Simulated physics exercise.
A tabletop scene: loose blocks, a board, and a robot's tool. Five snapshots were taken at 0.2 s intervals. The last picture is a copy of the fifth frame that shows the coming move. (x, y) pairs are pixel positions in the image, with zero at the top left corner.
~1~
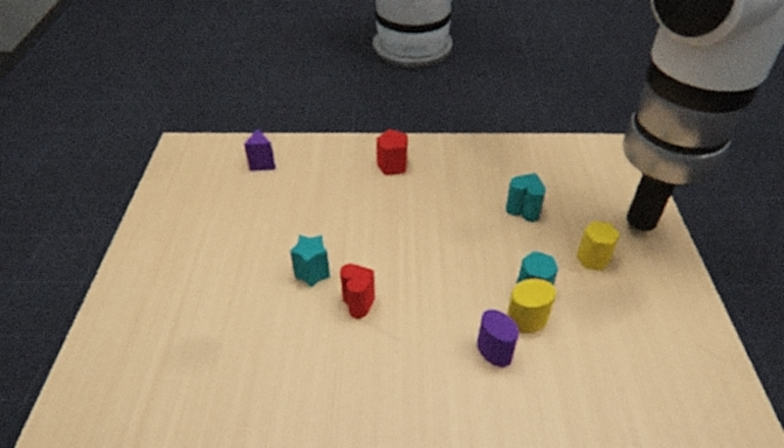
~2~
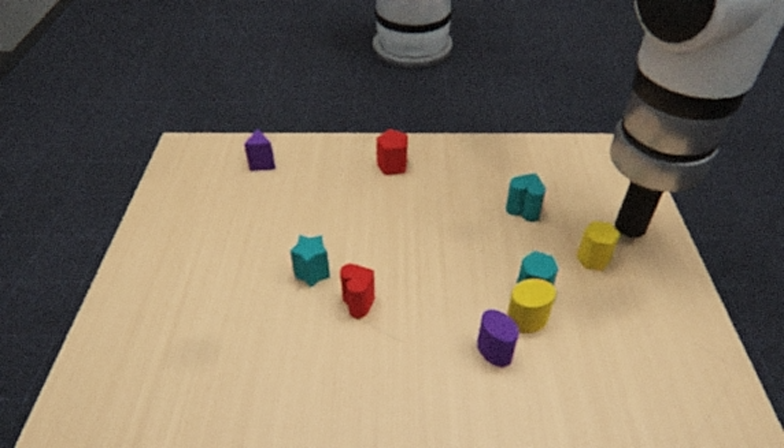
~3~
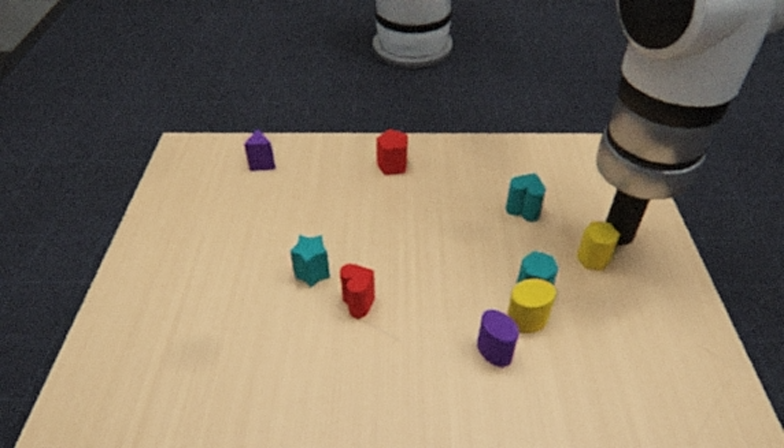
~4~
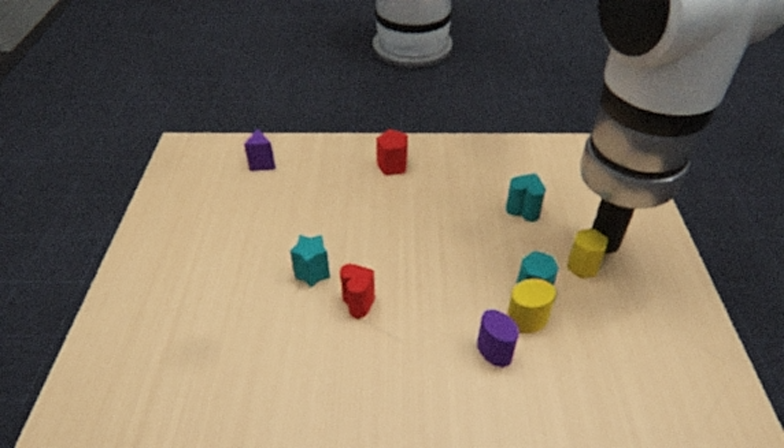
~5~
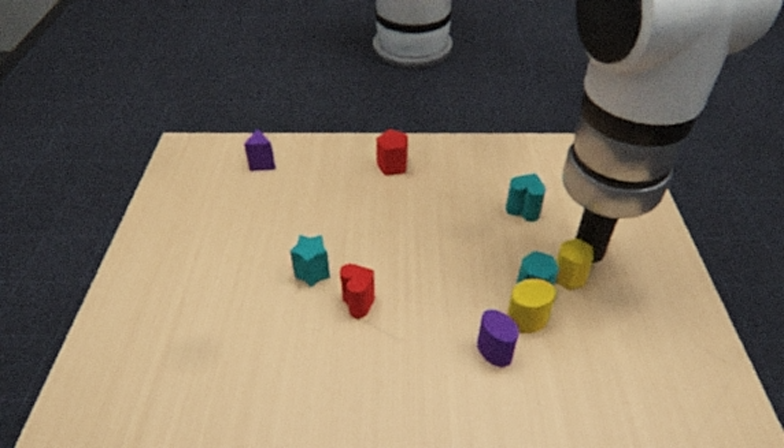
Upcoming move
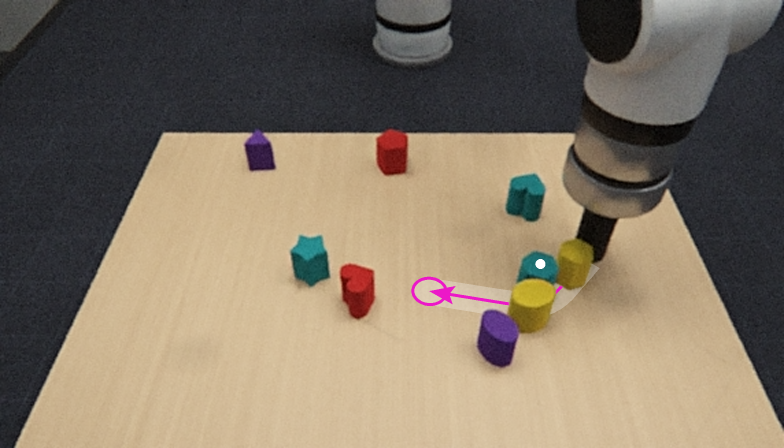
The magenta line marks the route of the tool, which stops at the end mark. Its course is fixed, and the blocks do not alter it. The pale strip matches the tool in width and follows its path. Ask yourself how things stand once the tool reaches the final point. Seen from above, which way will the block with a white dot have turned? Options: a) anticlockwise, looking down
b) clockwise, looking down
b (clockwise, looking down)
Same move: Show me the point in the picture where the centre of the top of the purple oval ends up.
The answer is (487, 346).
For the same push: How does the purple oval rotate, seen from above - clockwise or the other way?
Looking from above, the answer is clockwise.
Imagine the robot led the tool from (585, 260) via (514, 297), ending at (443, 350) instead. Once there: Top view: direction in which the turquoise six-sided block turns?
The block spins clockwise.
The drawn path runs from (585, 260) over (552, 295) and (493, 301) to (429, 291); the dot is on the turquoise six-sided block.
The first path, step by step. One third of the way, tool (554, 287); purple oval (498, 328); yellow oval (523, 306), turned 25° anticlockwise; turquoise six-sided block (494, 274), turned 20° clockwise; yellow six-sided block (530, 278), turned 30° clockwise.
Two thirds of the way, tool (494, 293); purple oval (487, 346), turned 35° clockwise; yellow oval (509, 320), turned 70° anticlockwise; turquoise six-sided block (451, 274), turned 110° clockwise; yellow six-sided block (477, 295).
At the end, tool (430, 283); red heart not moved; purple oval (487, 346), turned 35° clockwise; yellow oval (509, 320), turned 70° anticlockwise; turquoise six-sided block (399, 273), turned 100° clockwise; yellow six-sided block (469, 298), turned 25° anticlockwise.
